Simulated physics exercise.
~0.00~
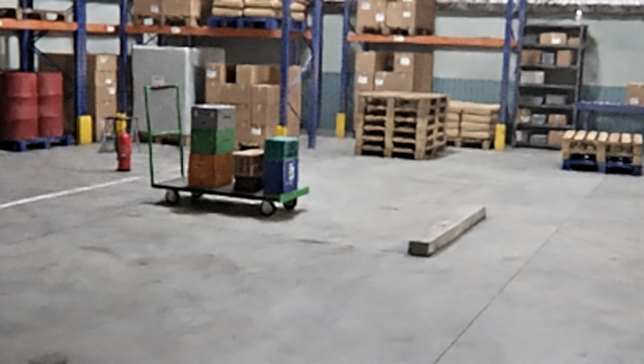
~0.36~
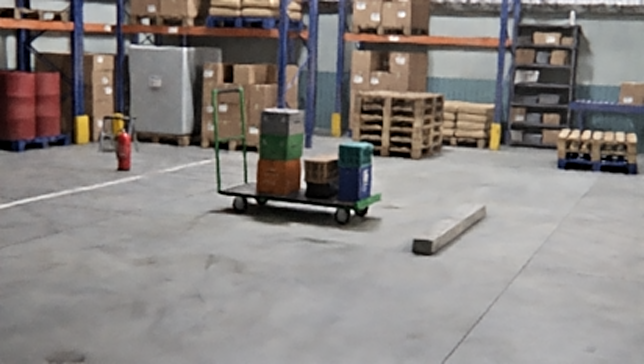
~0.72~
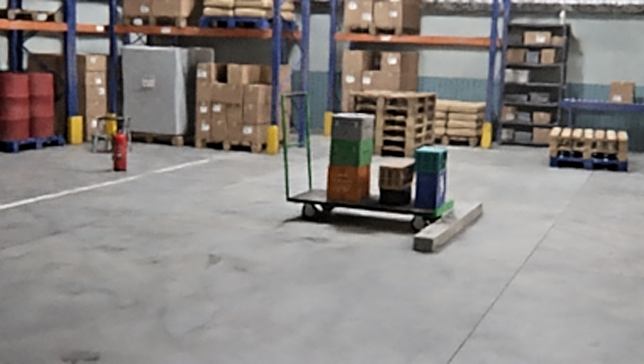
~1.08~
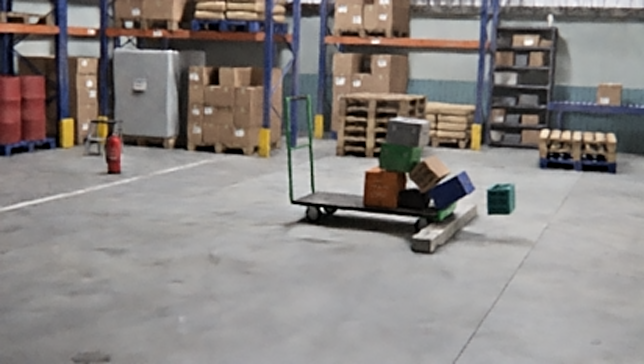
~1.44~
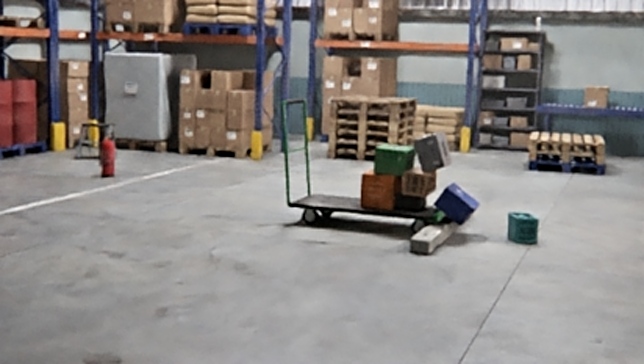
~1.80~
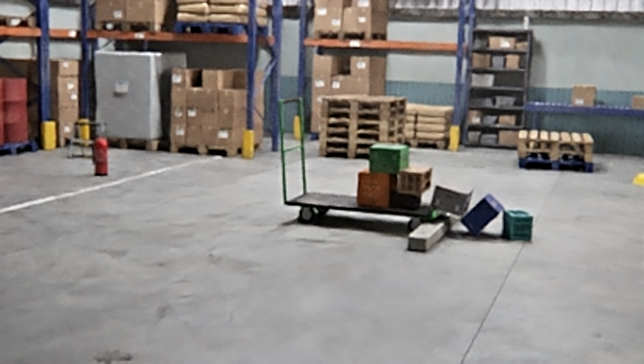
A trolley stacked with crates and boxes rolled right across a warehouse floor and stopped against a kerb, pitching its load forward. The teal crate, blue box and grey box ended up past the front edge, while the green, orange and brown ones stayed aboard.
